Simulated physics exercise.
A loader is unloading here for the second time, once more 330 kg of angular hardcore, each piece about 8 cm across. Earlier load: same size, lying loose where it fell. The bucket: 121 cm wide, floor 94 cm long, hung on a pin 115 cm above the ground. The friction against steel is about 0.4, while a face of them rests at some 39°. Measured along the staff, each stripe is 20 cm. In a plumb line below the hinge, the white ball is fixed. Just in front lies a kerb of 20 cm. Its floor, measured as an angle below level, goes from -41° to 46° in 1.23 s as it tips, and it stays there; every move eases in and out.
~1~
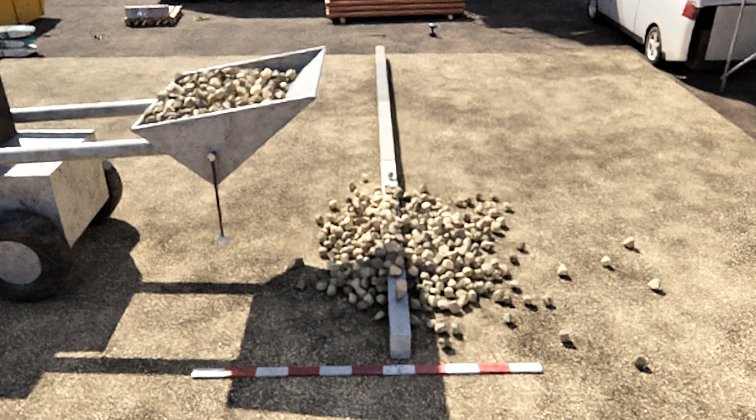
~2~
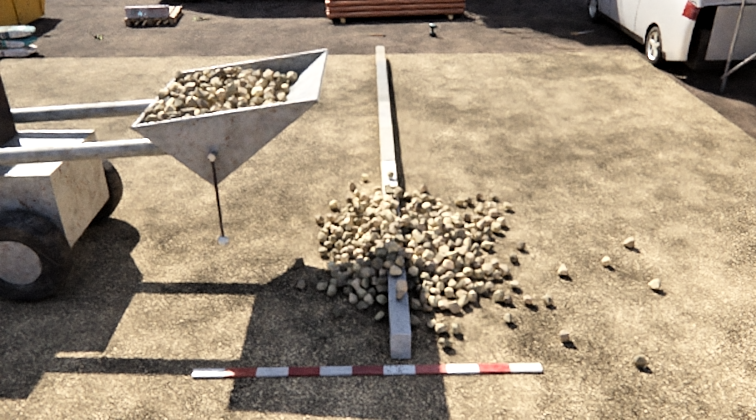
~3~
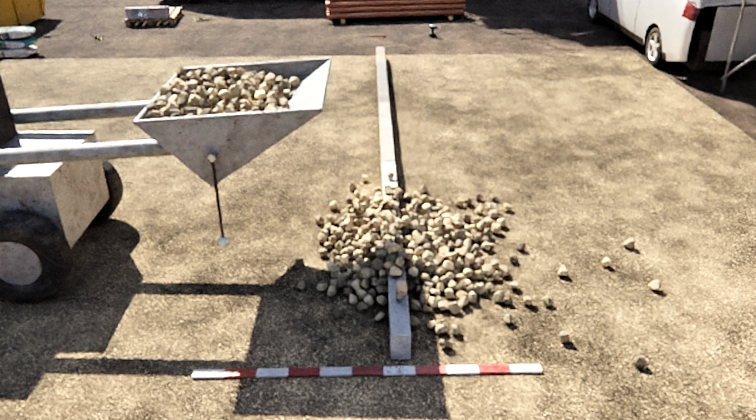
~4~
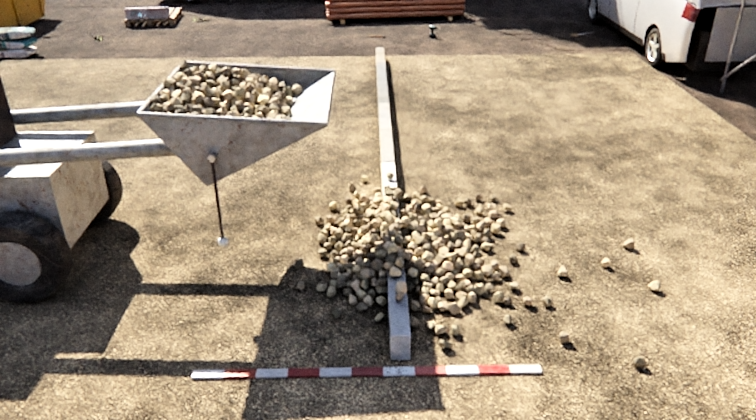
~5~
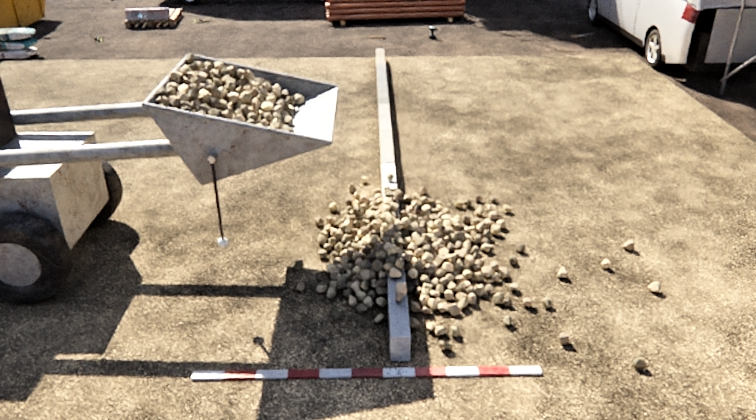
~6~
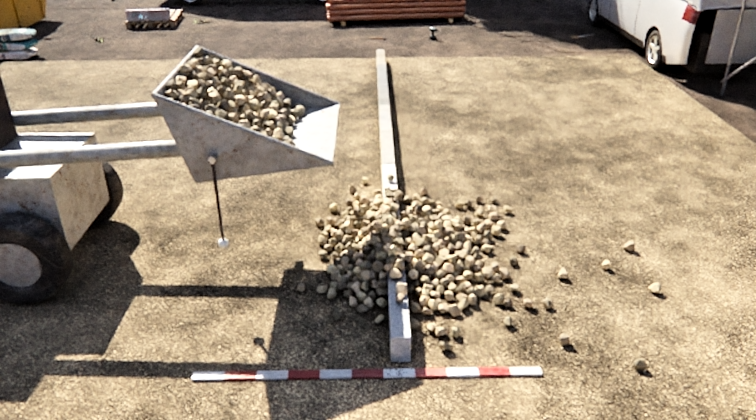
A grey metal bucket of pale stones, held on a loader's arms at the left, tilts steadily clockwise, its right lip lowering and its back edge rising, while the stones stay inside. Beneath a fixed, raised view of a sunlit gritty yard, loose stones straddle a pale kerb behind a red-and-white staff, with a white van at upper right. The loader, hanging line and ground pile stay still.
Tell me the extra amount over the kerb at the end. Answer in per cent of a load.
1 per cent.
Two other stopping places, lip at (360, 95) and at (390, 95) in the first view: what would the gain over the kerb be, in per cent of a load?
About 15 and 40 per cent.
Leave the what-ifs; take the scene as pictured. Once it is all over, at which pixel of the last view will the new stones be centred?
I'd put their centre close to (330, 242).
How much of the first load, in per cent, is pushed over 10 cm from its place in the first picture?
The answer is about 0 per cent.
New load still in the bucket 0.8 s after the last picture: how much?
Some 55 percent, roughly.
Then, 0.4 s after the last picture the floor is at 32°; in per cent of one load, 100 in the bucket, 48 on this side of the kerb, 52 over the kerb; the foremost stones are at (587, 281).
Then, 0.8 s after the last picture the floor is at 46°; in per cent of one load, 57 in the bucket, 91 on this side of the kerb, 52 over the kerb; the foremost stones are at (587, 281).
Then, 1.2 s after the last picture the floor is at 46°; in per cent of one load, 5 in the bucket, 143 on this side of the kerb, 52 over the kerb; the foremost stones are at (587, 281).
Then, 3.8 s after the last picture the floor is at 46°; in per cent of one load, 0 in the bucket, 147 on this side of the kerb, 53 over the kerb; the foremost stones are at (587, 281). Net gain over the kerb, 1.
